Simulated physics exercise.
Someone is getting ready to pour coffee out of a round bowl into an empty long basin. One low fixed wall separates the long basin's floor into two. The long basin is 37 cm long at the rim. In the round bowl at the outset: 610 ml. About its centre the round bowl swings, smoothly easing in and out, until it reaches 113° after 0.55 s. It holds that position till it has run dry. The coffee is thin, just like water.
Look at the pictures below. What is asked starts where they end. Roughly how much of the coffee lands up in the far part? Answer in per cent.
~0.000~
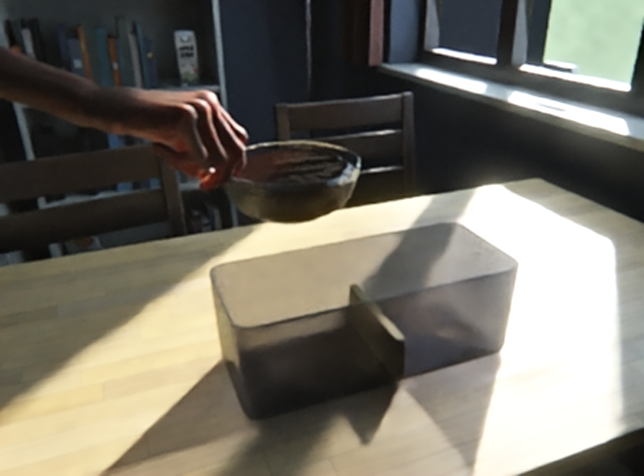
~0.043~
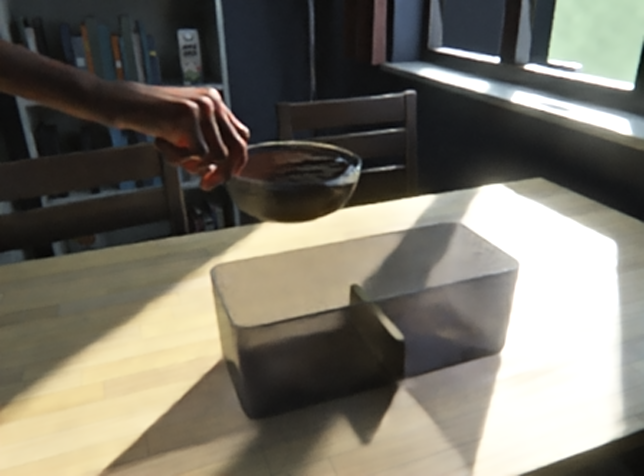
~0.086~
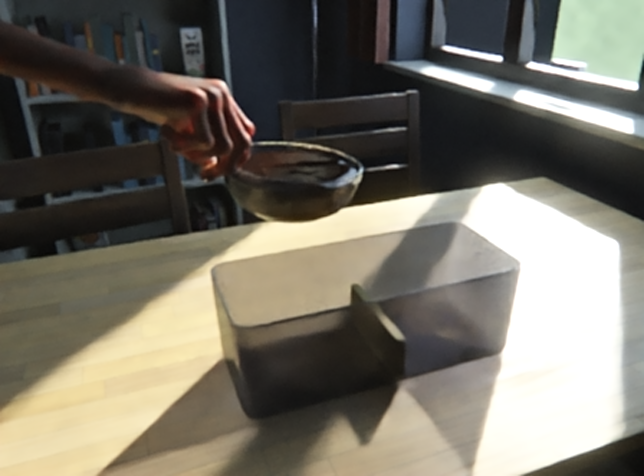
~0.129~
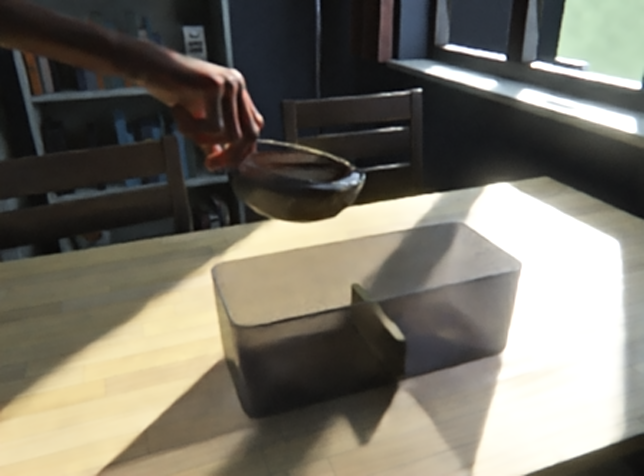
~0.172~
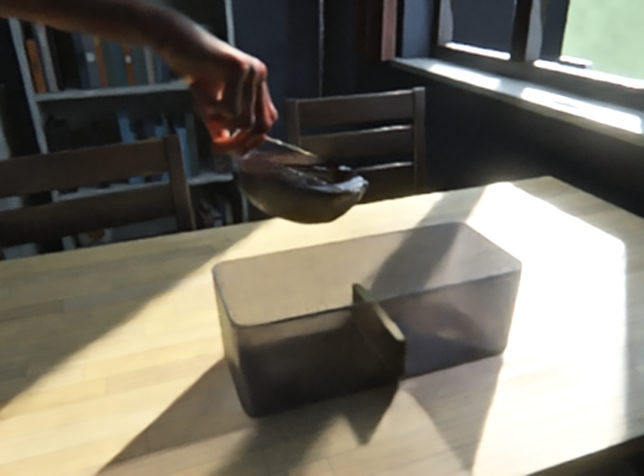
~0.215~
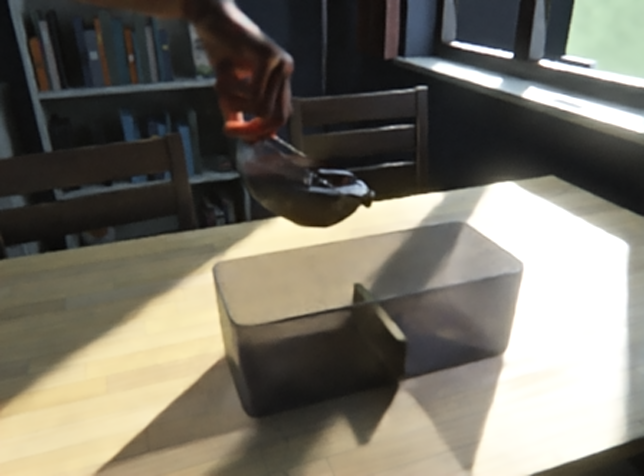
Around 58 %.
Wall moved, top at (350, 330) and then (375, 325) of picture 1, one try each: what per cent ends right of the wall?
Respectively close to 80 and 60 %.
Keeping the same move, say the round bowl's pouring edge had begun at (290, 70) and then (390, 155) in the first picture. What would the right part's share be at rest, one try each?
Result: 5 per cent, then 85 per cent.
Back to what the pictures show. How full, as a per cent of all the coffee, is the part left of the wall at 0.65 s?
Left share: Approx. 36 %.
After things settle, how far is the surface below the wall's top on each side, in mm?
Looks like roughly 52 mm on the left and roughly 46 mm on the right.
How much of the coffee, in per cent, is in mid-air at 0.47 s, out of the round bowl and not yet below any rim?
About 16 per cent.
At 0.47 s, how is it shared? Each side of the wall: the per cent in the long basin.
Around 28 on the left and around 56 on the right.
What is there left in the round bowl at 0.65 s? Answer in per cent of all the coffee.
0 in a hundred, give or take.
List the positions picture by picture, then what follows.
It leans 0°; its right rim is at (353, 155); the coffee meets the walls at (223, 176) and (349, 159); the long basin's rim runs from (220, 297) to (488, 242); the wall's top is at (375, 310), in the first frame.
It leans 2°; its right rim is at (354, 156); the coffee meets the walls at (223, 175) and (349, 160), in the second frame.
It leans 7°; its right rim is at (356, 162); the coffee meets the walls at (225, 172) and (350, 163), in the third frame.
It leans 15°; its right rim is at (357, 171); the coffee meets the walls at (229, 169) and (354, 166), in the fourth frame.
It leans 25°; its right rim is at (358, 183); the coffee meets the walls at (234, 166) and (350, 174); 3 per cent is over the edge, in the fifth frame.
It leans 38°; its right rim is at (355, 196); the coffee meets the walls at (239, 168) and (337, 176); 12 per cent is over the edge, in the sixth frame.
Then, 0.47 s in, the tilt is 107° and 2 per cent is still to pour, 27 is left of the wall and 56 right of it.
Then, 0.65 s in, the tilt is 113° and 0 per cent is still to pour, 37 is left of the wall and 58 right of it.
Then, 0.84 s in, the tilt is 113° and 0 per cent is still to pour, 40 is left of the wall and 58 right of it.
Then, 1.05 s in, the tilt is 113° and 0 per cent is still to pour, 41 is left of the wall and 58 right of it.
Finally, 41 per cent lies left of the wall, 58 right of it and 2 outside.
